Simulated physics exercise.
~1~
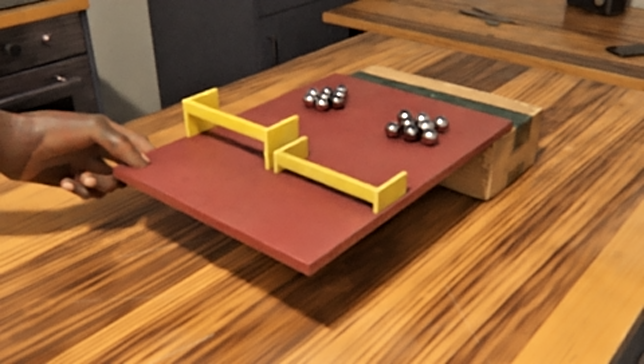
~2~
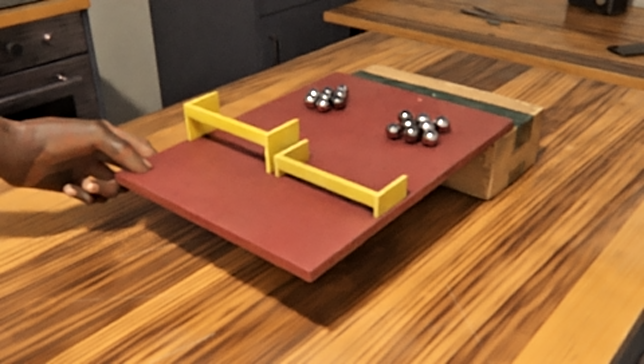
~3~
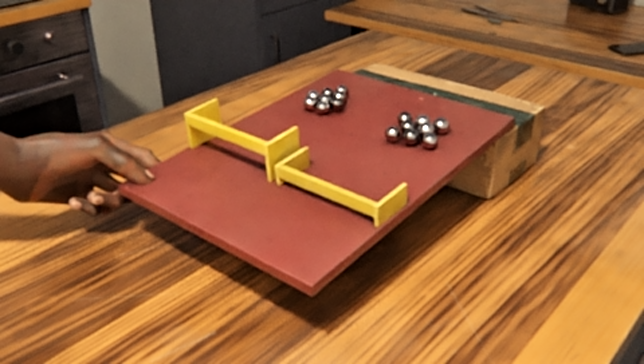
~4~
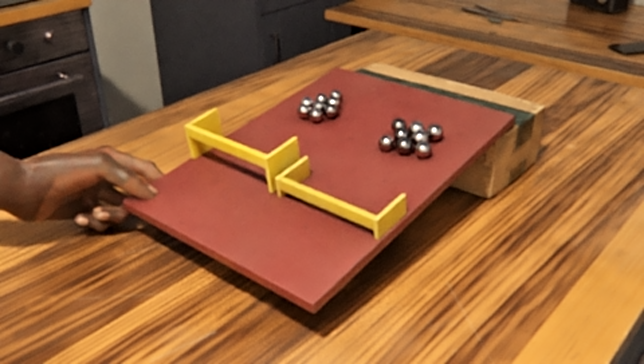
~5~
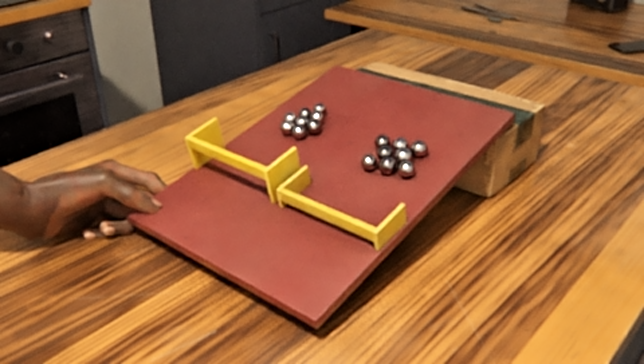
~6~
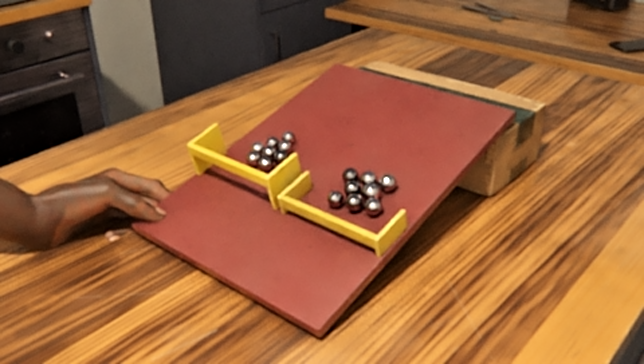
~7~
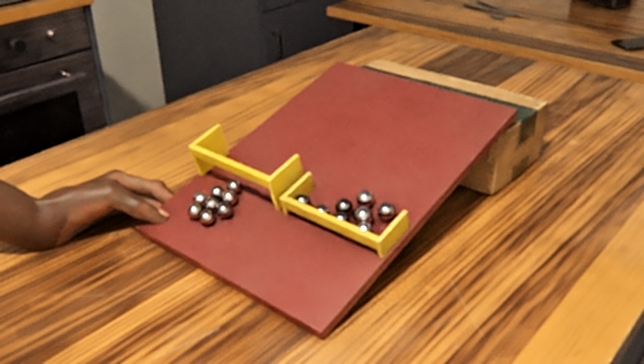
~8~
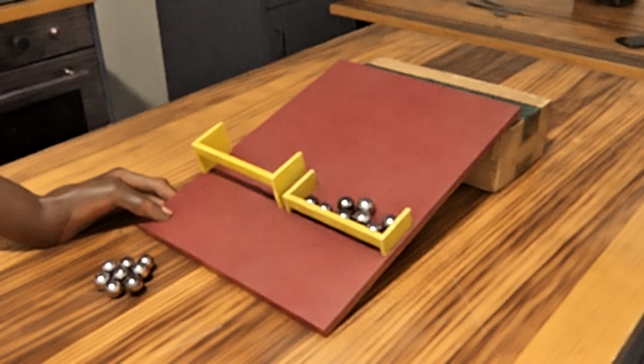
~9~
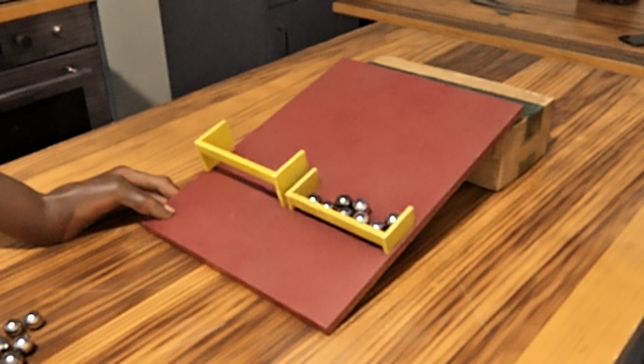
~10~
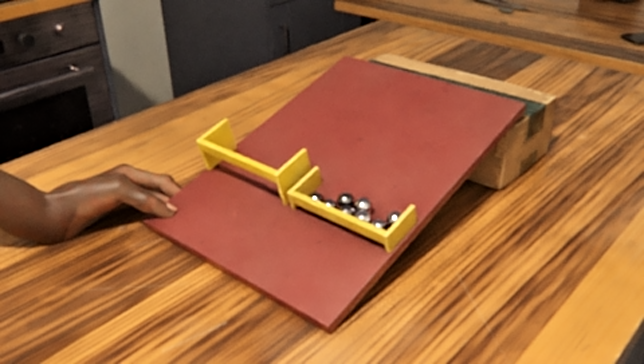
A dark red board, seen from above at an angle on a striped wooden counter in a kitchen, rests its far end on a box while a hand at the left holds its near end. Two yellow gates stand across it, with two clusters of shiny metal balls higher up. The hand lowers the held end, the slope steepens, and both clusters roll down toward the gates. The left cluster passes under its gate, rolls off the board and crosses the counter out of view at lower left. The right cluster stays gathered behind its gate, the hand still on the board.
